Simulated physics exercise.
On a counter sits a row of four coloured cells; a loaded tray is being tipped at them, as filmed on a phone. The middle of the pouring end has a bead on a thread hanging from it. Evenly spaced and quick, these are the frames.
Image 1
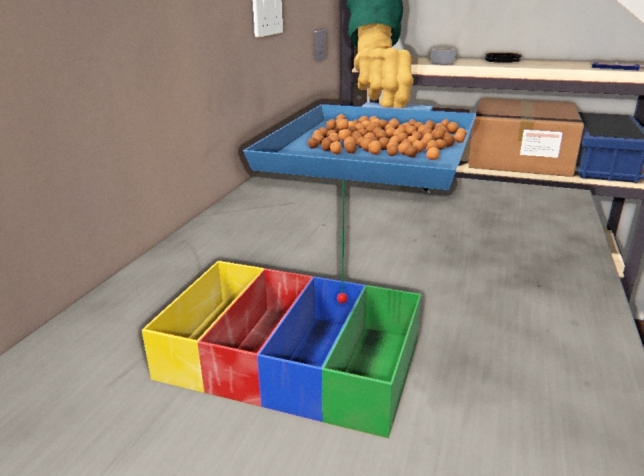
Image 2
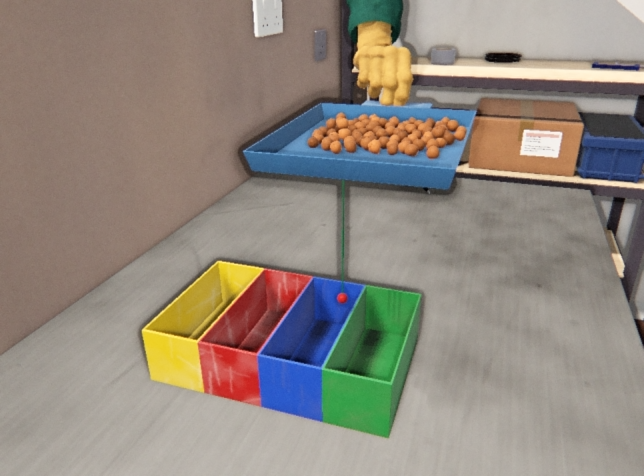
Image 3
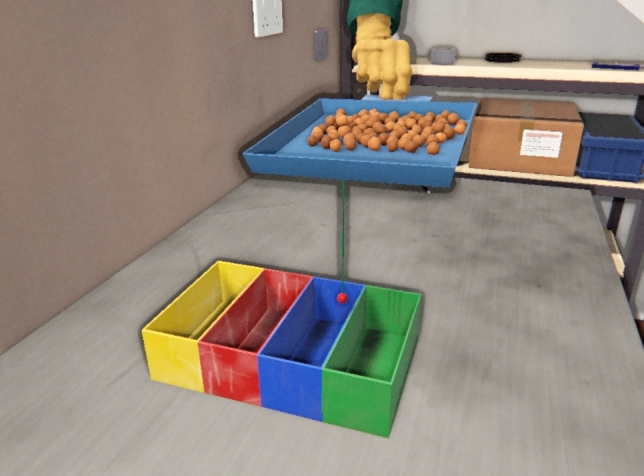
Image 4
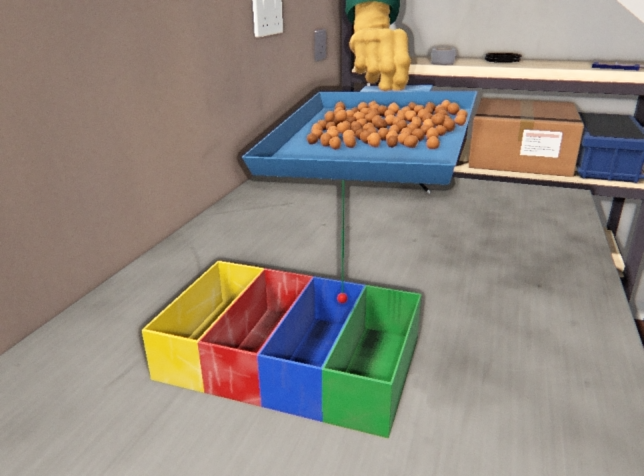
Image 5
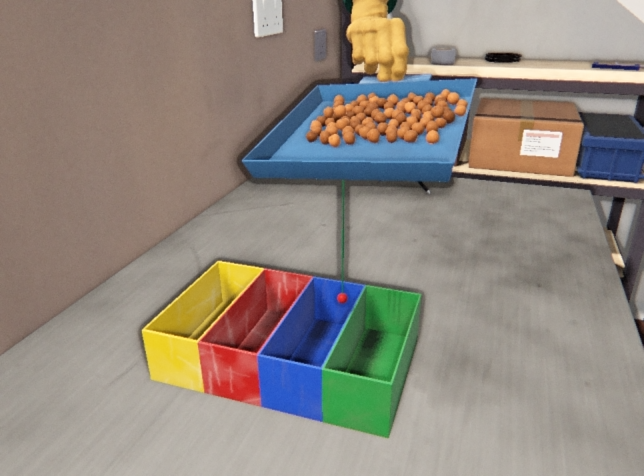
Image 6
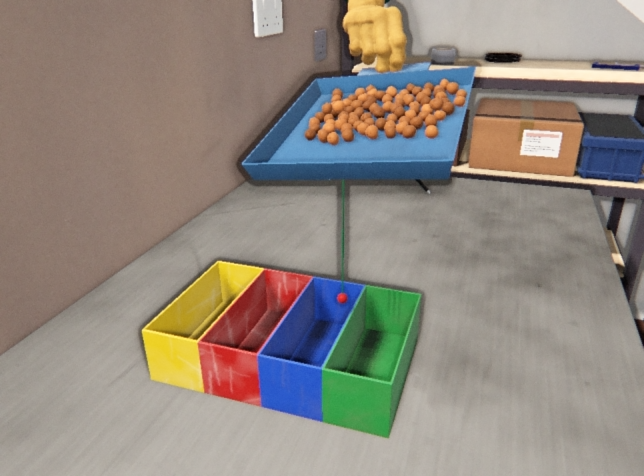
On a grey counter, a blue tray of hazelnuts sits above a row of yellow, red, blue and green cells, while a yellow-gloved hand at its far side slowly raises that edge, tilting the tray slightly toward its left front corner.
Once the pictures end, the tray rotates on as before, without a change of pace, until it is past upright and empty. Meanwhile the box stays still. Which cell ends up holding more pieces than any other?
The red cell ends up holding the most.
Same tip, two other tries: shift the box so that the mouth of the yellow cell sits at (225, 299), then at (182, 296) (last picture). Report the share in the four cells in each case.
Roughly 100 per cent the first time and 100 per cent the second.
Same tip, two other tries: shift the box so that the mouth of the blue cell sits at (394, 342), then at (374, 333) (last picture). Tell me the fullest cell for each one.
The first position gives yellow, and the second gives yellow.
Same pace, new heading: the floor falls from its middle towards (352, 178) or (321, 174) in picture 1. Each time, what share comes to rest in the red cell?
Roughly 10 % in the first case and 60 % in the second.
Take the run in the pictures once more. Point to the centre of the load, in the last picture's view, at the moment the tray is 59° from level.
In the last view the centre sits at roughly (306, 148).
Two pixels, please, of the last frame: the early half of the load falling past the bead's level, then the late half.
Earlier half at (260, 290), later half at (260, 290).
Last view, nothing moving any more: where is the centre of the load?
(253, 352).
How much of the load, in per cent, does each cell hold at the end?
Per cell: Yellow at 10 %, red at 80 %, blue at 10 %, green at 0 %.
Shortly afterwards, tray tipped steeply; all but a few on the tray; only a few in the yellow cell; only a few falling or outside the box.
Next, tray tipped right over; near two thirds on the tray; a little in the red cell; only a few in the yellow cell; only a few in the green cell; only a few in the blue cell; a little falling or outside the box.
Some moments later, tray tipped past a quarter turn; the bulk in the red cell; a little in the yellow cell; a little in the blue cell; only a few in the green cell; only a few falling or outside the box.
In the end, tray tipped past a quarter turn; the bulk in the red cell; a little in the yellow cell; a little in the blue cell; only a few in the green cell; only a few outside the box.
